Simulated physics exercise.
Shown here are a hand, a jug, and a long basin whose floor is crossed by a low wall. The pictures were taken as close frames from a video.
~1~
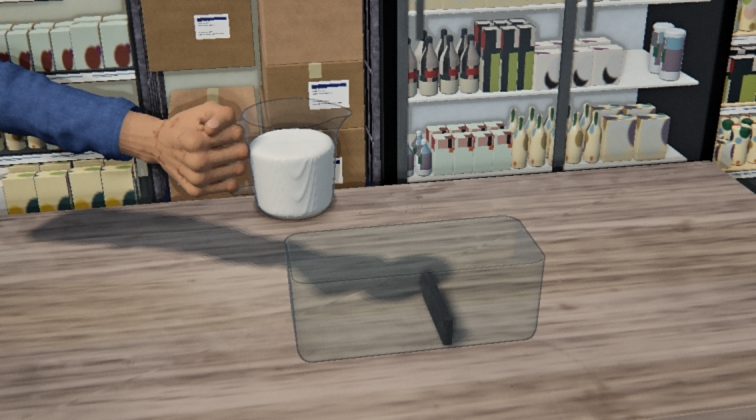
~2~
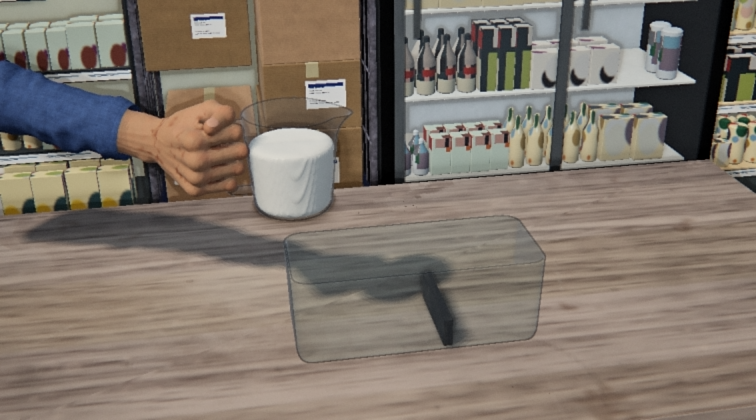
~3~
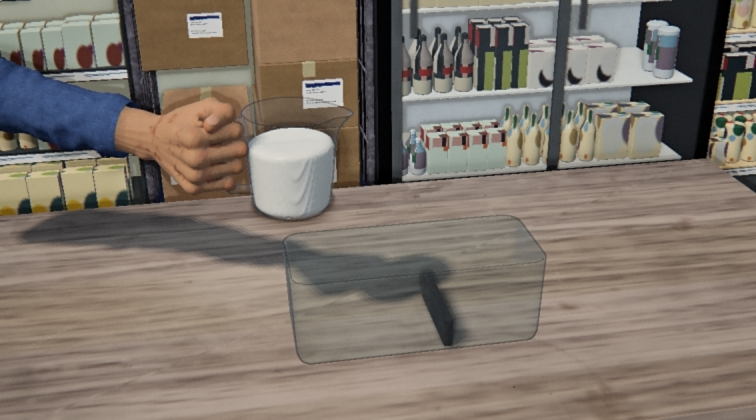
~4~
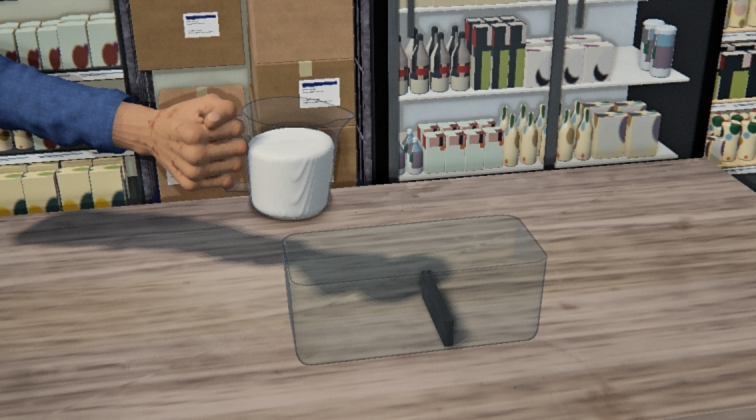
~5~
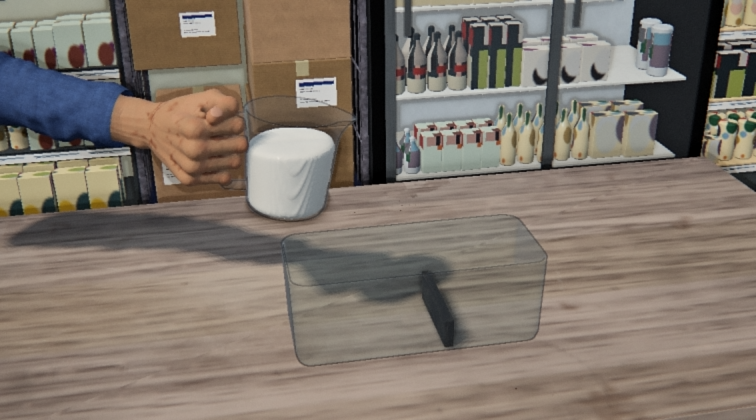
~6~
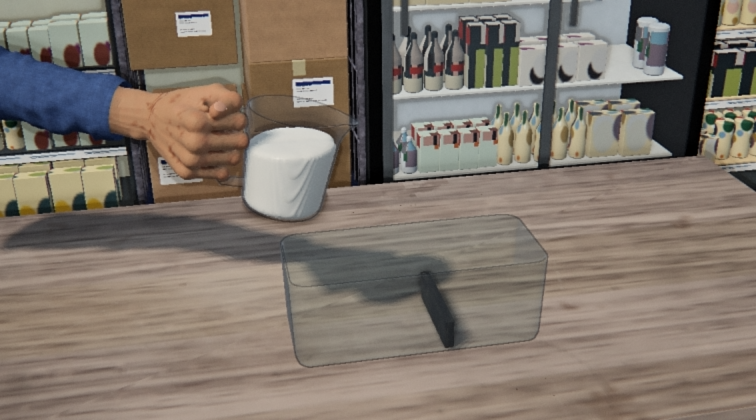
A hand in a blue sleeve held a clear container of something white above a wooden counter, behind a long clear basin with a low dark wall inside, then slowly tilted it slightly to the right.
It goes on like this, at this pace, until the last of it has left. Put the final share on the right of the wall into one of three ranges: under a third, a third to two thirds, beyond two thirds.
Looks to me like the right side of the wall gets short of a third.
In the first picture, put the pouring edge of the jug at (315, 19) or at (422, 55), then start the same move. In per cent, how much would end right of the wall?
It comes to 10 % the first time and 80 % the second.
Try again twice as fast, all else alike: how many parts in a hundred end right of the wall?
Share on the right: Some 10 percent.
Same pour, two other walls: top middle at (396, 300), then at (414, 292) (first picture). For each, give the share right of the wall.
With the first placement it is 60 %, with the second 15 %.
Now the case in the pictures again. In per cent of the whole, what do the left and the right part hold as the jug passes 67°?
Left: 5 %. Right: 0 %.
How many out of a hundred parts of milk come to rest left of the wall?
Estimate: Some 90 per cent.
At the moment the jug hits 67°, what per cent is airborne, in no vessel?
Roughly 10 in a hundred.
A moment on, the tilt is 67° and 85 per cent is still to pour, 3 is left of the wall and 0 right of it.
Next, the tilt is 105° and 17 per cent is still to pour, 67 is left of the wall and 2 right of it.
Then the tilt is 117° and 0 per cent is still to pour, 92 is left of the wall and 6 right of it.
Later the tilt is 117° and 0 per cent is still to pour, 92 is left of the wall and 6 right of it.
At rest 92 per cent lies left of the wall, 6 right of it and 2 outside.
